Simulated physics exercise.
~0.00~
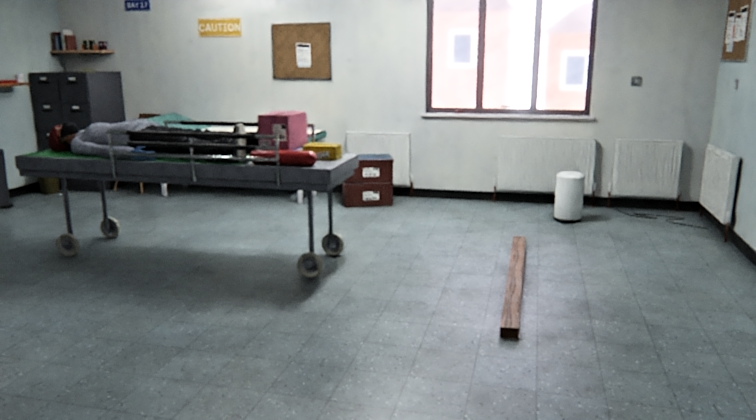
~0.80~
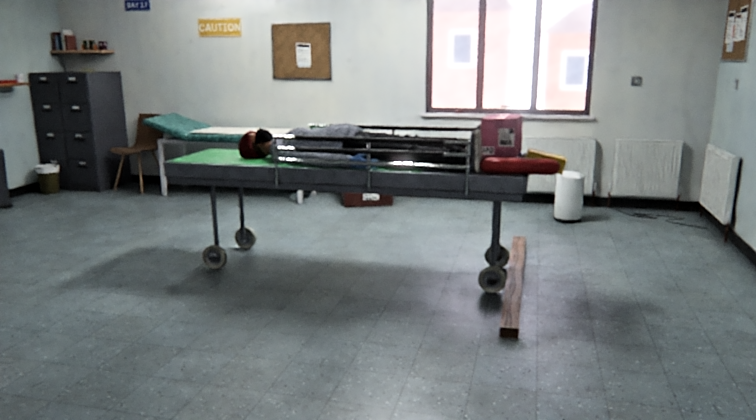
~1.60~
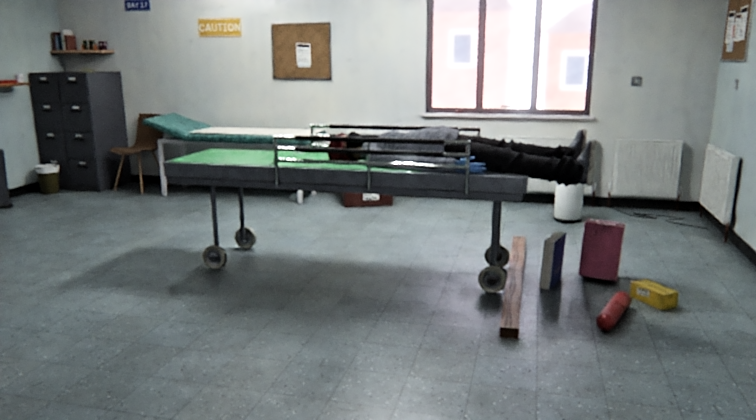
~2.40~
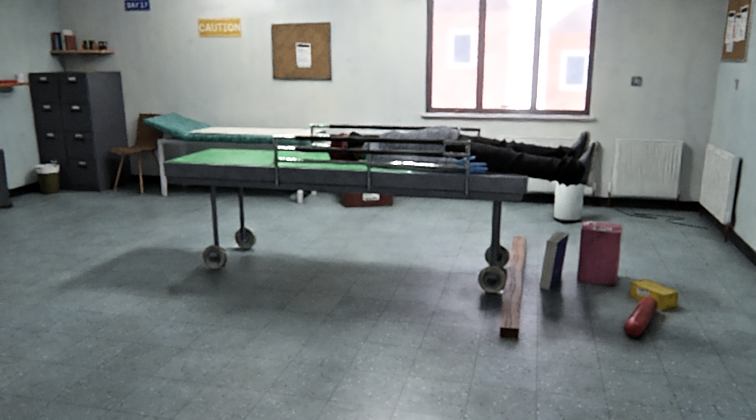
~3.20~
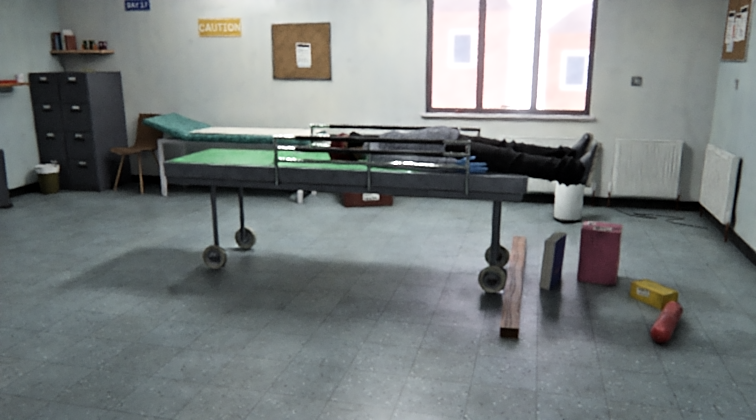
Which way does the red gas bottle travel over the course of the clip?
It moves to the right, riding along with the stretcher at first, then dropping off the end and rolling a little farther right on the floor.
